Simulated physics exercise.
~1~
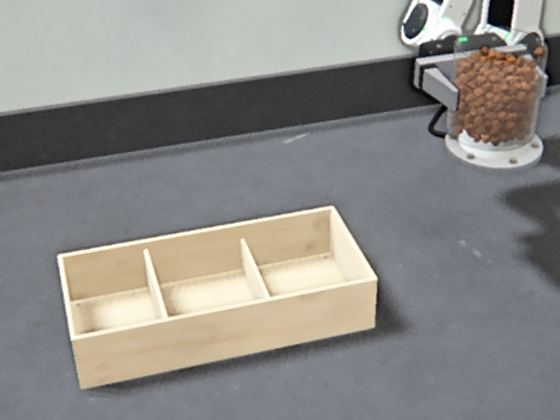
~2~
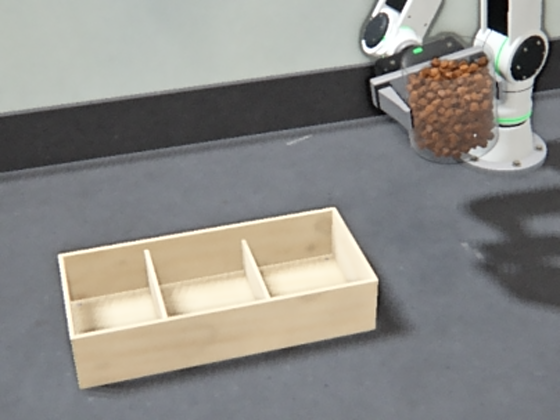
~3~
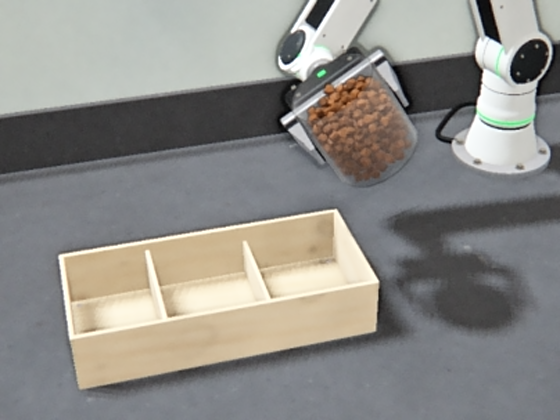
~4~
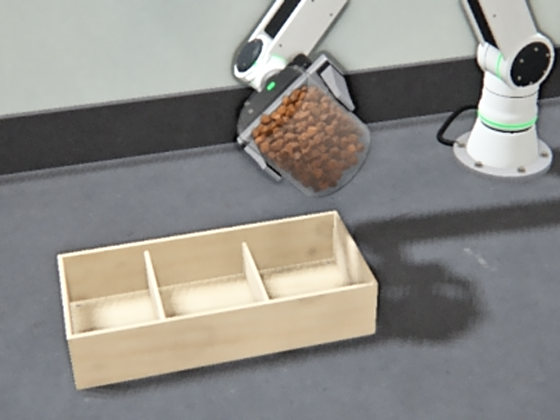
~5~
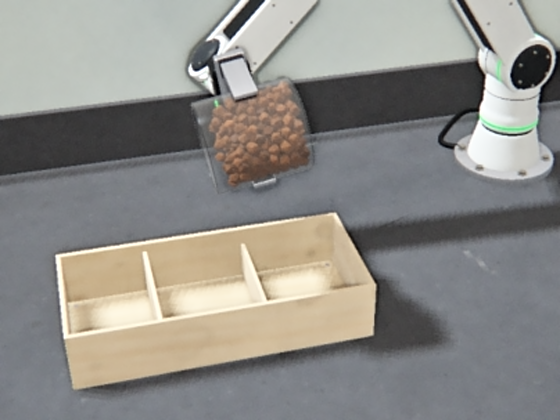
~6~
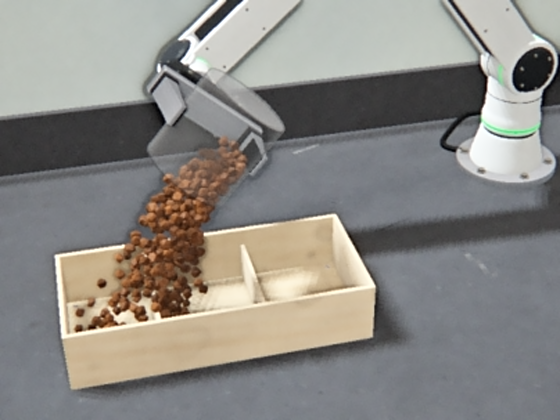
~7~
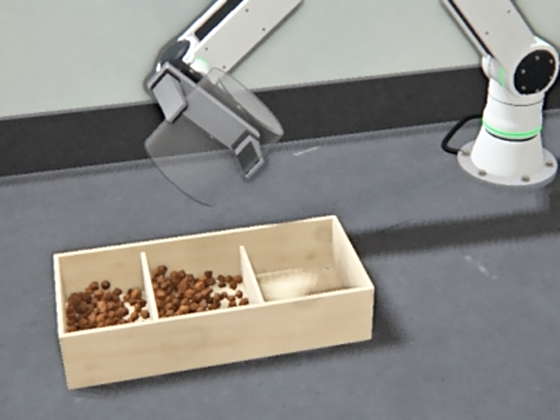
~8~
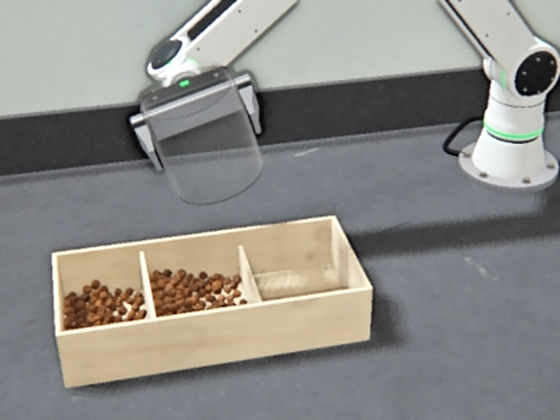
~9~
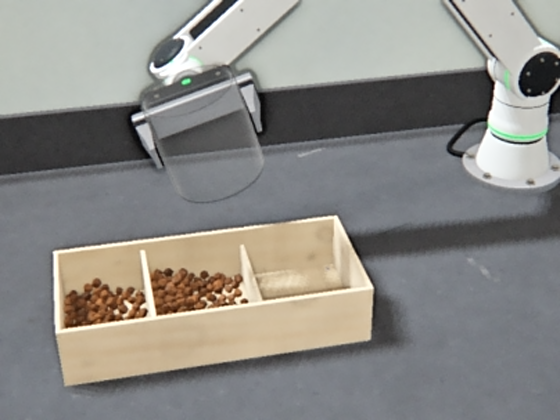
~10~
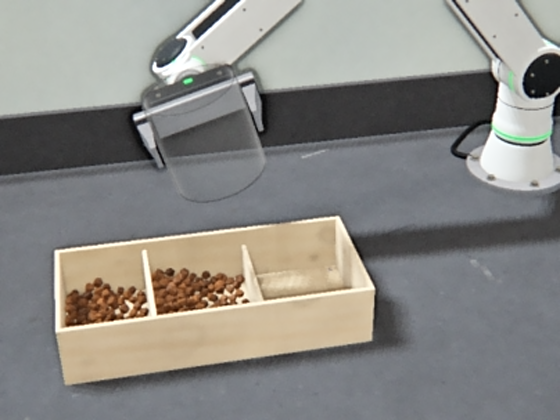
On a grey table, a robot arm pours brown pellets into a box's left and middle compartments.
